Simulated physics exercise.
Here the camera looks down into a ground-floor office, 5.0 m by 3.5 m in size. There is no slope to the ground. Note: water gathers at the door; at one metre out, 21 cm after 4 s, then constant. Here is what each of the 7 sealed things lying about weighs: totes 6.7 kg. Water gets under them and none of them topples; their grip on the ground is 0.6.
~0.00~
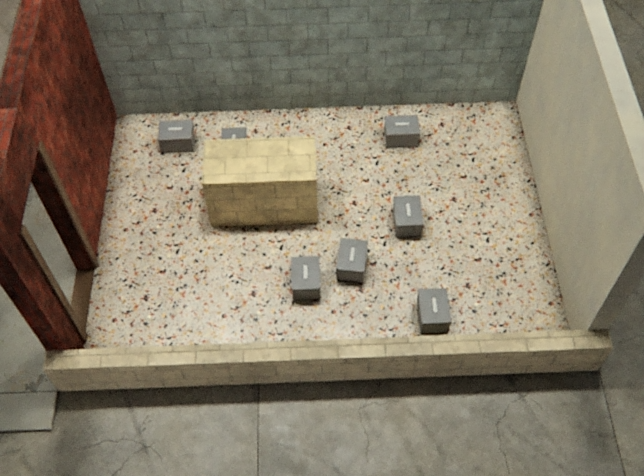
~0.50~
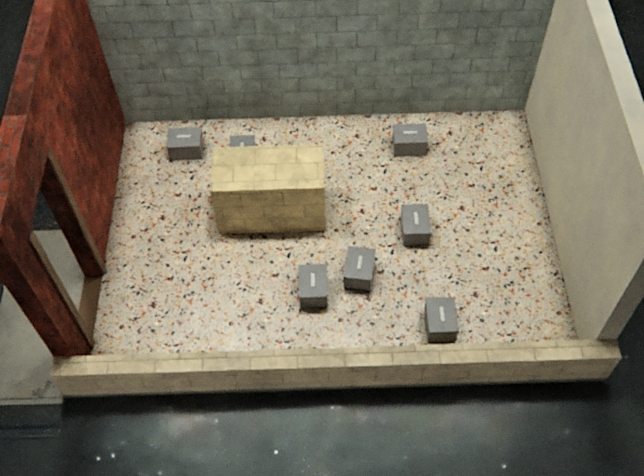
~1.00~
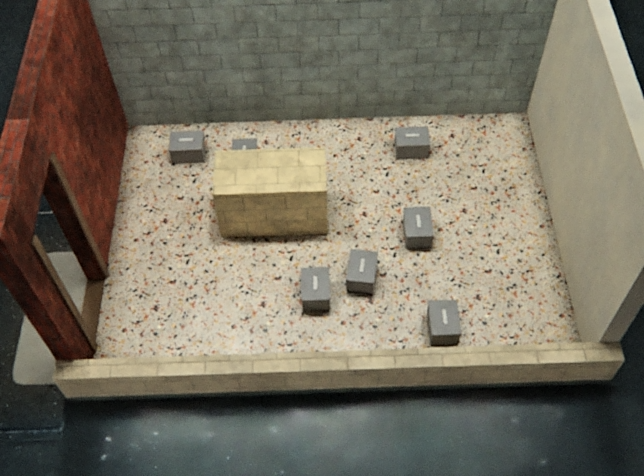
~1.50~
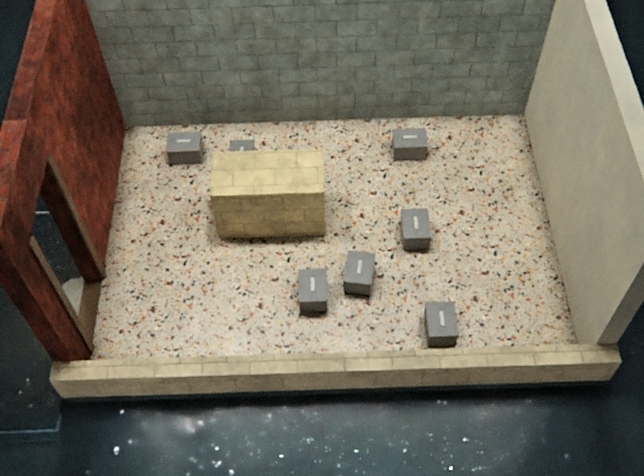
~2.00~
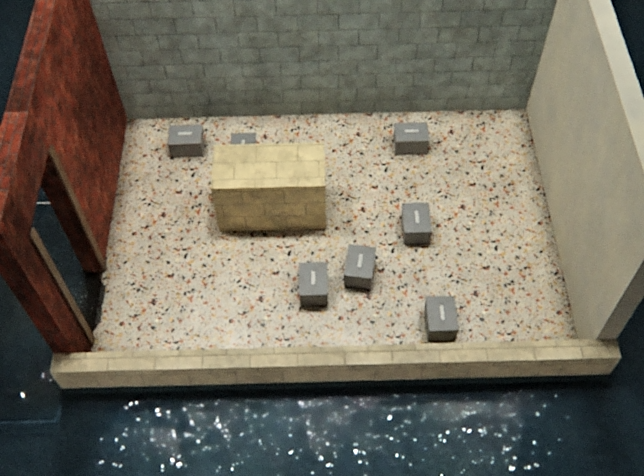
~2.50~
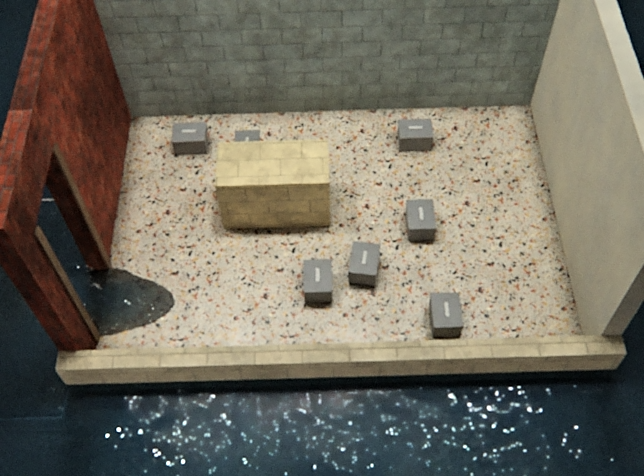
In a ground-floor office with a speckled floor, dark water spread over the ground outside, then a small pool crept in through the doorway on the left while the scattered grey boxes stayed put.
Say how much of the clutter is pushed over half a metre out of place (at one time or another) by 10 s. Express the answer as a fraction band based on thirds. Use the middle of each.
The band is one third to two thirds.
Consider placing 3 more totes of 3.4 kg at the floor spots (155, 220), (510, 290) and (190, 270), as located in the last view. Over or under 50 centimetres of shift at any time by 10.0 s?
In that order: Short of it, past it, past it.
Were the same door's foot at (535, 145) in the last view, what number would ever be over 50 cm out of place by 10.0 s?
Then it comes to 3.
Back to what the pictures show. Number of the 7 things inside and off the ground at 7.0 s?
Then: 2.
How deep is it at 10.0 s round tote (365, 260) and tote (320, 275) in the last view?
Around 5 cm and 11 cm.
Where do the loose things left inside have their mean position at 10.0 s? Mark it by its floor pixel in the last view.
Mean position approx. (411, 189).
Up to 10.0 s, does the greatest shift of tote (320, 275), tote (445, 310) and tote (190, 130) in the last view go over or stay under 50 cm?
So that's beyond it for the first, beyond it for the second and inside it for the last.
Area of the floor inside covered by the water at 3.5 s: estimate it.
At that time the wet patch spans about 3.0 m2.
After 3.5 s 0 of 7 are over 50 cm from their spots; 0 afloat.
After 4.5 s 0 of 7 are over 50 cm from their spots; 0 afloat.
After 7.0 s 2 of 7 are over 50 cm from their spots; 2 afloat.
After 10.0 s 4 of 7 are over 50 cm from their spots, and 4 have been at some point; 2 afloat.
